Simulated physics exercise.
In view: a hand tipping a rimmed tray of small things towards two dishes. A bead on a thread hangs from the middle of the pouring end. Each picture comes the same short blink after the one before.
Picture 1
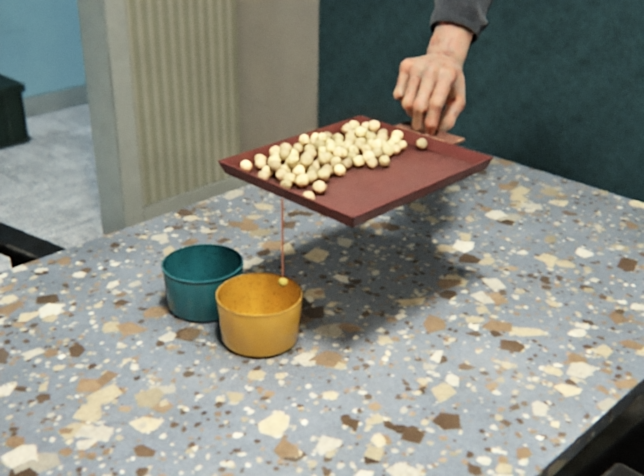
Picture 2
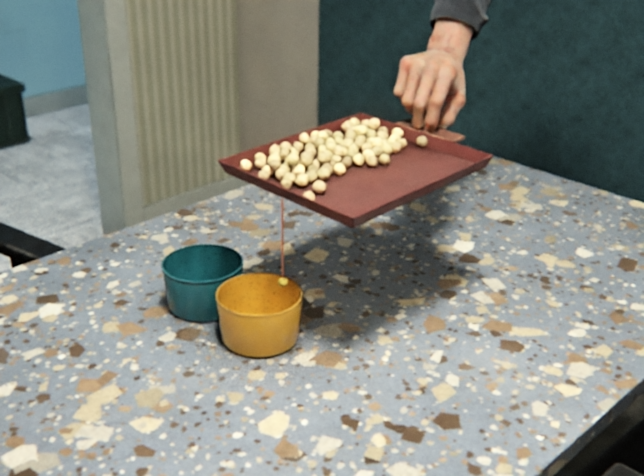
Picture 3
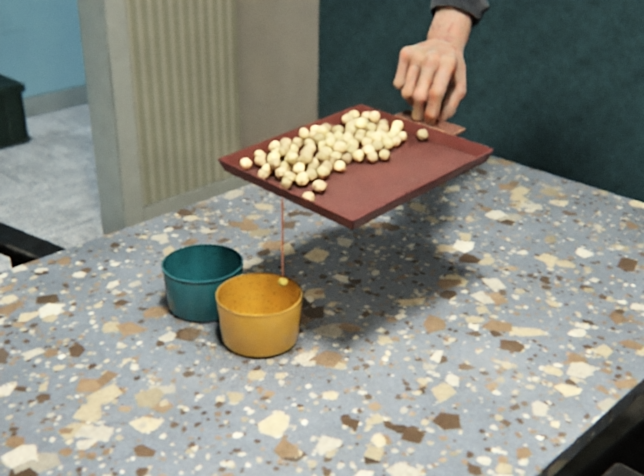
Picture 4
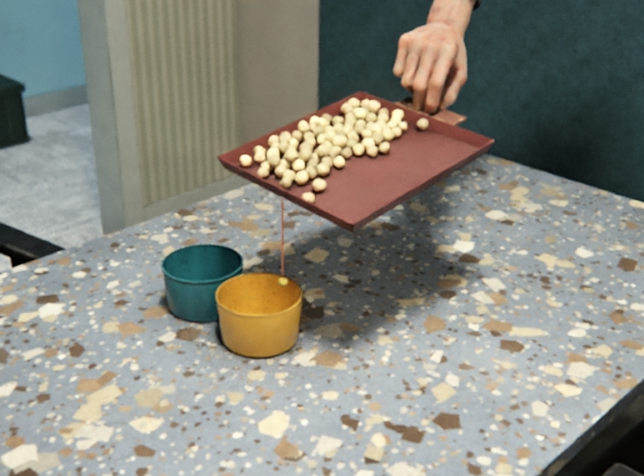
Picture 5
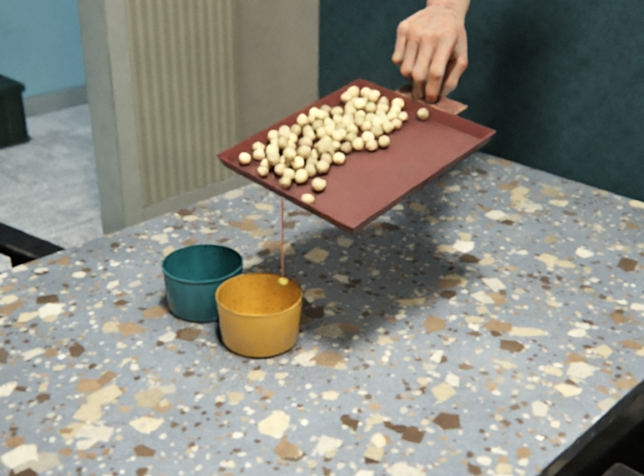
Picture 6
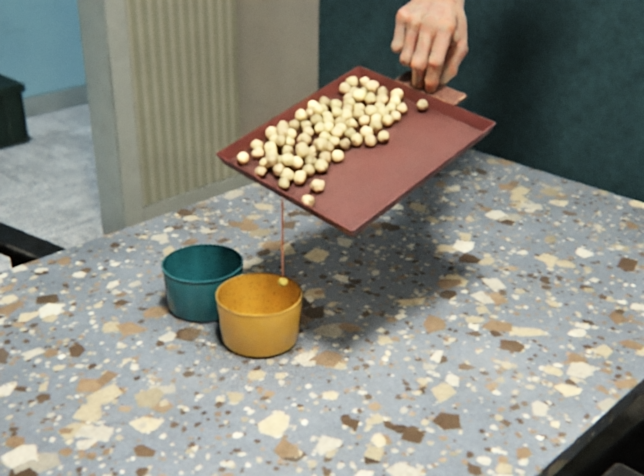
A hand gradually raised the back of a dark red tray of round, pale nuts above a teal dish and a yellow one, tilting it more steeply while the nuts mostly stayed bunched together.
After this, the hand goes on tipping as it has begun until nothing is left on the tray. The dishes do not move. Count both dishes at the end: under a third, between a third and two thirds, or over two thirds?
They take under a third between them.
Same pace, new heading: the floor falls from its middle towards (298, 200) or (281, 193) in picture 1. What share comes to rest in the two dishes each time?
First some 30, then 50 per cent.
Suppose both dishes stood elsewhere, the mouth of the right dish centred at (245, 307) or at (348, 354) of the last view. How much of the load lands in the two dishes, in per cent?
Near 20 % and 80 %.
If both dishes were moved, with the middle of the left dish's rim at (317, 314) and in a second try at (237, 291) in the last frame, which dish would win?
One: The left one. Two: The right one.
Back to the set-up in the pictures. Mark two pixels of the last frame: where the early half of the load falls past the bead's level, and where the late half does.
At about (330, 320), then at (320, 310).
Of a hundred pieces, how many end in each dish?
Left dish near 0 in a hundred; right dish near 10.
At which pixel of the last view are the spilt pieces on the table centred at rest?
Near (320, 398).
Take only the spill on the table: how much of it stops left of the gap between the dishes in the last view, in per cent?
Close to 20 per cent.
Soon after the last picture, tray tipped steeply; most on the tray; a stray few in the right dish; a small part outside both; a small part in the air.
A little later, tray tipped right over; a small part in the right dish; most outside both; a small part in the air.
Later still, tray tipped past a quarter turn; a small part in the right dish; nearly all outside both.
At rest, tray tipped past a quarter turn; a small part in the right dish; none in the left dish; nearly all outside both.
